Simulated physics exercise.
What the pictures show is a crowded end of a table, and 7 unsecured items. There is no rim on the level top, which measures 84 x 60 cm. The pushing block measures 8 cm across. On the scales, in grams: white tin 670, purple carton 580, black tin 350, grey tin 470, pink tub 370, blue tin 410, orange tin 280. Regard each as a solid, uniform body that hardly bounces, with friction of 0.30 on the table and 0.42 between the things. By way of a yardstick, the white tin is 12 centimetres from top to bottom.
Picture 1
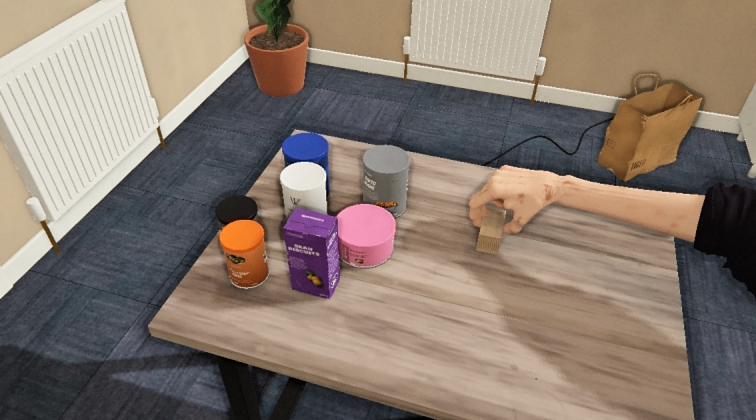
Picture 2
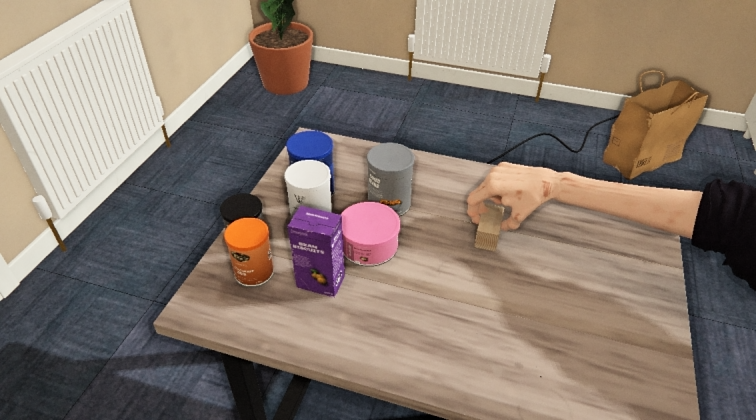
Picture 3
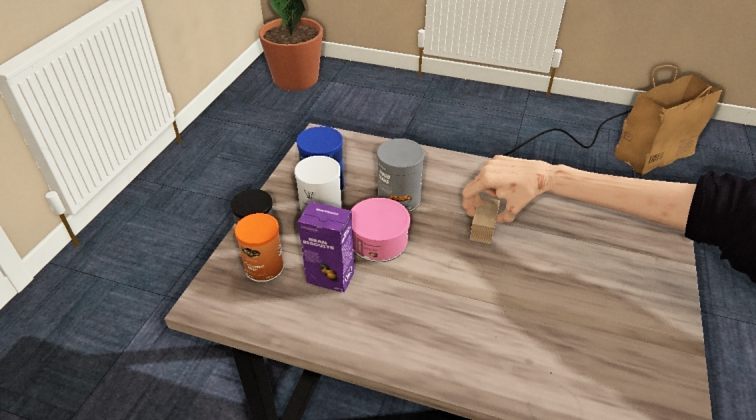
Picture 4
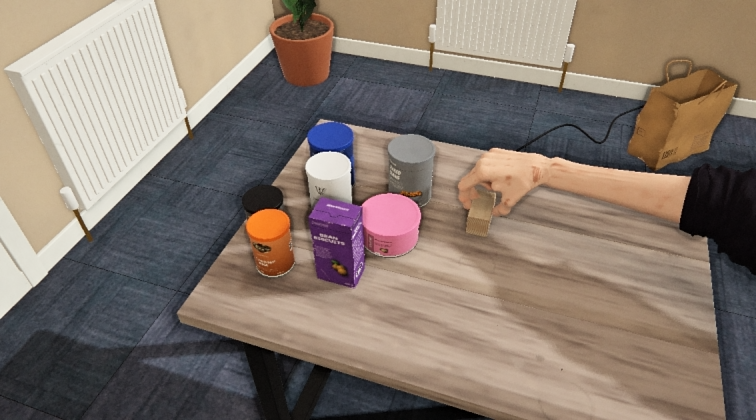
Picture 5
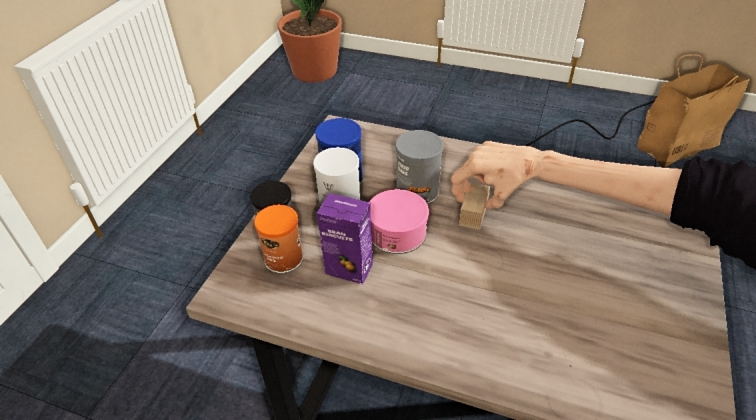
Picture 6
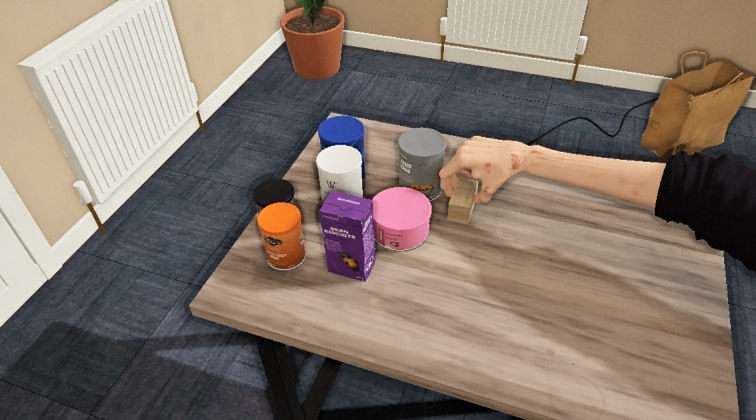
A hand slides a small block left across a wooden table toward a cluster of containers.
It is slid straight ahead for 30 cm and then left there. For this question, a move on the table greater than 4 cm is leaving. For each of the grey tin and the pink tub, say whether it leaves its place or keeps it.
In order: Grey tin: Displaced. Pink tub: Stays near.
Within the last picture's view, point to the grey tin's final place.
It comes to a stop close to (351, 152).
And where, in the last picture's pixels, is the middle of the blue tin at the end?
Near (307, 148).
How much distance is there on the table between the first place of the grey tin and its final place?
It ends up around 15 cm from its start.
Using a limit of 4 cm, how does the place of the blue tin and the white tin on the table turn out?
Here the blue tin moves off, and the white tin is left in place.
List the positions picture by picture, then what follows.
In the first picture, 0 cm of push; grey tin (385, 183); pink tub (365, 236).
In the second picture, 1 cm of push.
In the third picture, 4 cm of push; orange tin (261, 248); white tin (320, 195).
In the fourth picture, 7 cm of push; purple carton (339, 245).
In the fifth picture, 10 cm of push; orange tin (280, 240).
In the sixth picture, 12 cm of push; grey tin (421, 166); pink tub (400, 219).
Then, 0.60 s later than the last frame, 21 cm of push; grey tin 6 cm from its spot near (394, 161).
Then, 1.00 s later than the last frame, 26 cm of push; grey tin 11 cm from its spot near (368, 155); blue tin 4 cm from its spot.
When it is over, not toppled but over 4 cm from the start, grey tin and blue tin; the other 5 within 4 cm of the start. End places, in pixels of the last picture, grey tin near (351, 152), pink tub near (396, 221).
